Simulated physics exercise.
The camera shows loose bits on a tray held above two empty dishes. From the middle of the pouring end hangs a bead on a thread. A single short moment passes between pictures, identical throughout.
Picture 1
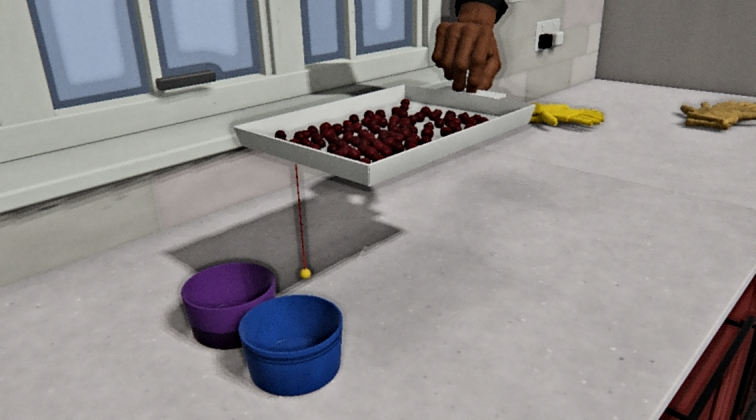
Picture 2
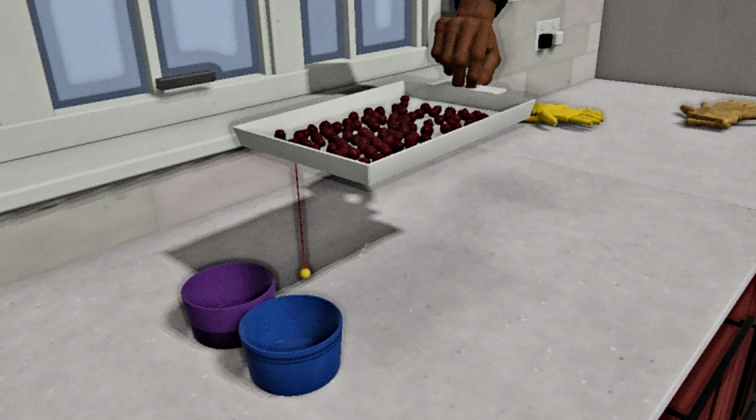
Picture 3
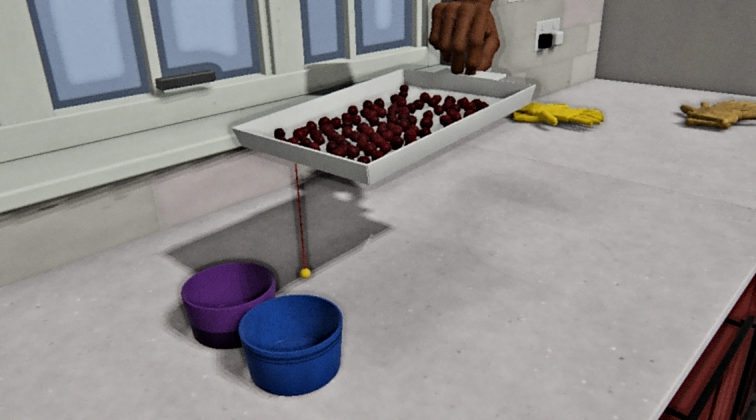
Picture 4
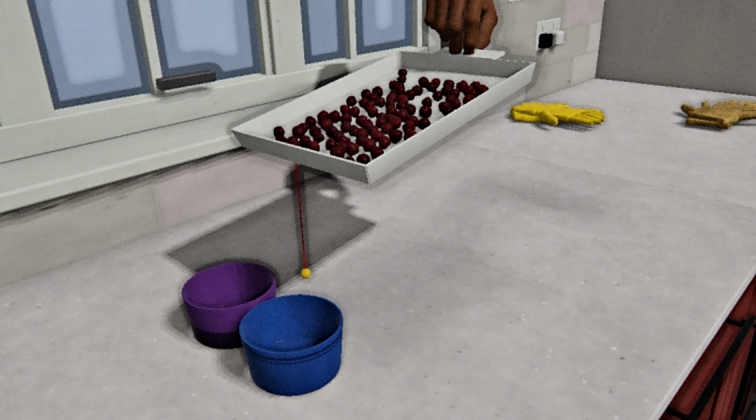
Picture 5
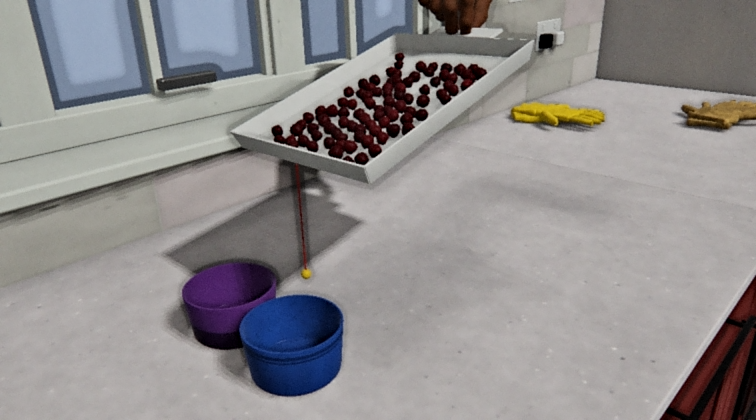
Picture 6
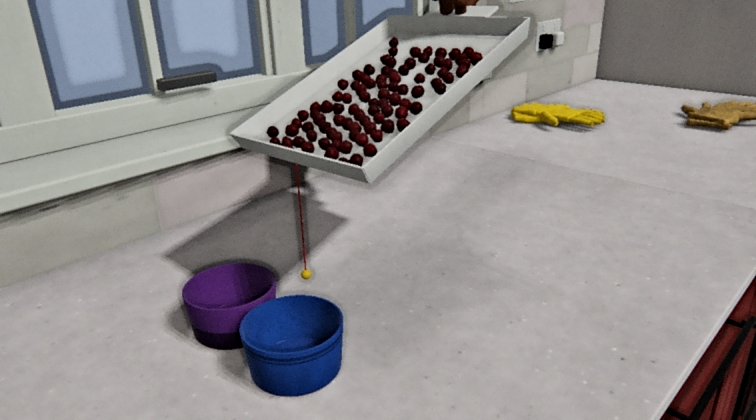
Above a countertop, a hand raises the far end of a white tray of dried cherries.
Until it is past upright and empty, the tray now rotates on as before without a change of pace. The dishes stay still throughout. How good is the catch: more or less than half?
Most of what falls will go into the dishes.
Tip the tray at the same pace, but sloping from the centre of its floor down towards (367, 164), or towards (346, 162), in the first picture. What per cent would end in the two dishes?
In turn, 30 percent and then 40 percent.
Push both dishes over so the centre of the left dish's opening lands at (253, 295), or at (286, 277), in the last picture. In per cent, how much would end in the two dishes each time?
Around 60 and around 0 per cent, in that order.
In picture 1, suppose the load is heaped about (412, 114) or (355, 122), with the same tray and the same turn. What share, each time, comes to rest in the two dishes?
Roughly 80 and 80 percent, in that order.
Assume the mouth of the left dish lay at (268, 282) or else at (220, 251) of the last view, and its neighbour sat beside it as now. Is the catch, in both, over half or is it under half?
At place one a lesser share; at place two a lesser share.
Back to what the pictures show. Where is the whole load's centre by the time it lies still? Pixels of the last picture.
Close to (262, 348), more or less.
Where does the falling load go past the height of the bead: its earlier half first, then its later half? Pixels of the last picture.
Half one: (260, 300), half two: (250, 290).
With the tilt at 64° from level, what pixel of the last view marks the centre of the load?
Somewhere around pixel (305, 123) in the last picture.
Shortly afterwards, tray tipped steeply; all but a few on the tray; only a few in the air.
Next, tray tipped past a quarter turn; near two thirds on the tray; only a few in the right dish; a little in the left dish; a little outside both; near a quarter in the air.
Some moments later, tray tipped past a quarter turn; near a third in the right dish; near a third in the left dish; near a quarter outside both.
In the end, tray tipped past a quarter turn; near a third in the right dish; near a third in the left dish; near a quarter outside both.
